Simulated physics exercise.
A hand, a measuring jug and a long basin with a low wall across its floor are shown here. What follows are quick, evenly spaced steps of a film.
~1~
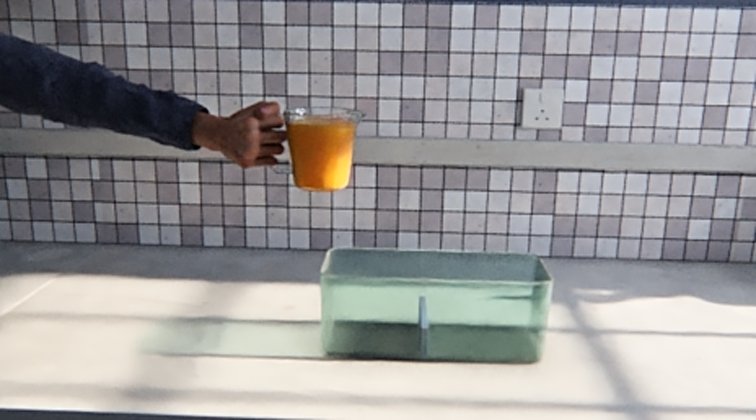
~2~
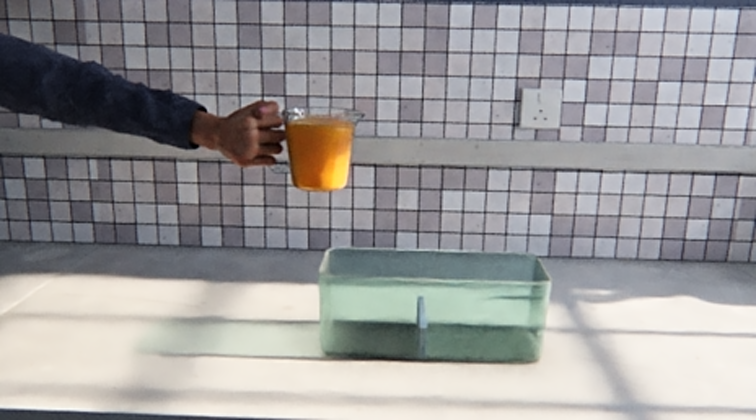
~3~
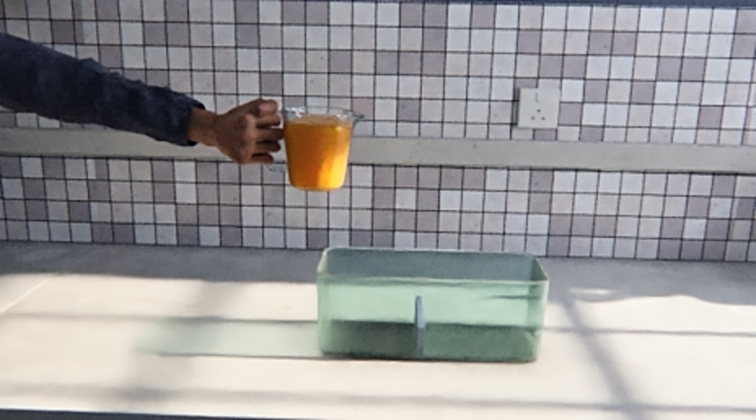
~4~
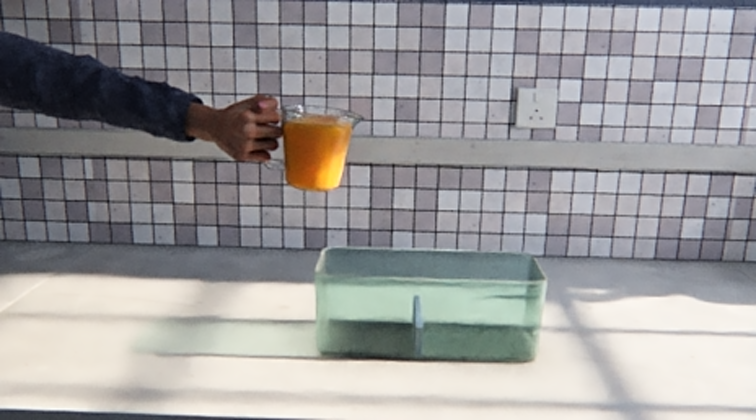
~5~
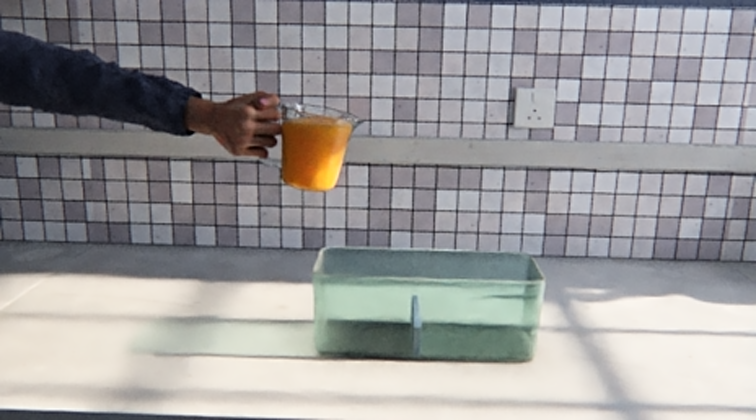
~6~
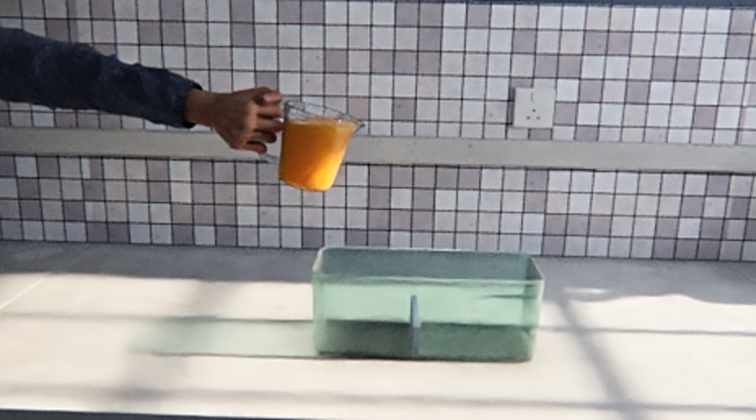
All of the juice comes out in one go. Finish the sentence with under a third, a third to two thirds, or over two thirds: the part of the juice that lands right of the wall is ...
It is under a third.
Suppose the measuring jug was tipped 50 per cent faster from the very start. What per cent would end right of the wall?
Close to 15 in a hundred.
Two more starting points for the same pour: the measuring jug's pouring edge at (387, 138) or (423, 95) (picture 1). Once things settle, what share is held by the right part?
60 % and 90 %.
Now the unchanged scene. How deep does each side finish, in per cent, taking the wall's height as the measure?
Left part: 50 per cent, right part: 10 per cent.
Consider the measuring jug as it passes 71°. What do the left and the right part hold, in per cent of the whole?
The left part holds 5 percent and the right part 5 percent.
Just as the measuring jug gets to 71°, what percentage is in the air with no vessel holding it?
Some 25 per cent, I'd say.
A moment on, the measuring jug is tipped part way and 69 per cent is still to pour, 5 is left of the wall and 3 right of it.
Next, the measuring jug is tipped right over and 11 per cent is still to pour, 49 is left of the wall and 22 right of it.
Then the measuring jug is tipped right over and 0 per cent is still to pour, 72 is left of the wall and 24 right of it.
Later the measuring jug is tipped right over and 0 per cent is still to pour, 72 is left of the wall and 24 right of it.
Finally, 72 per cent lies left of the wall, 24 right of it and 4 outside.
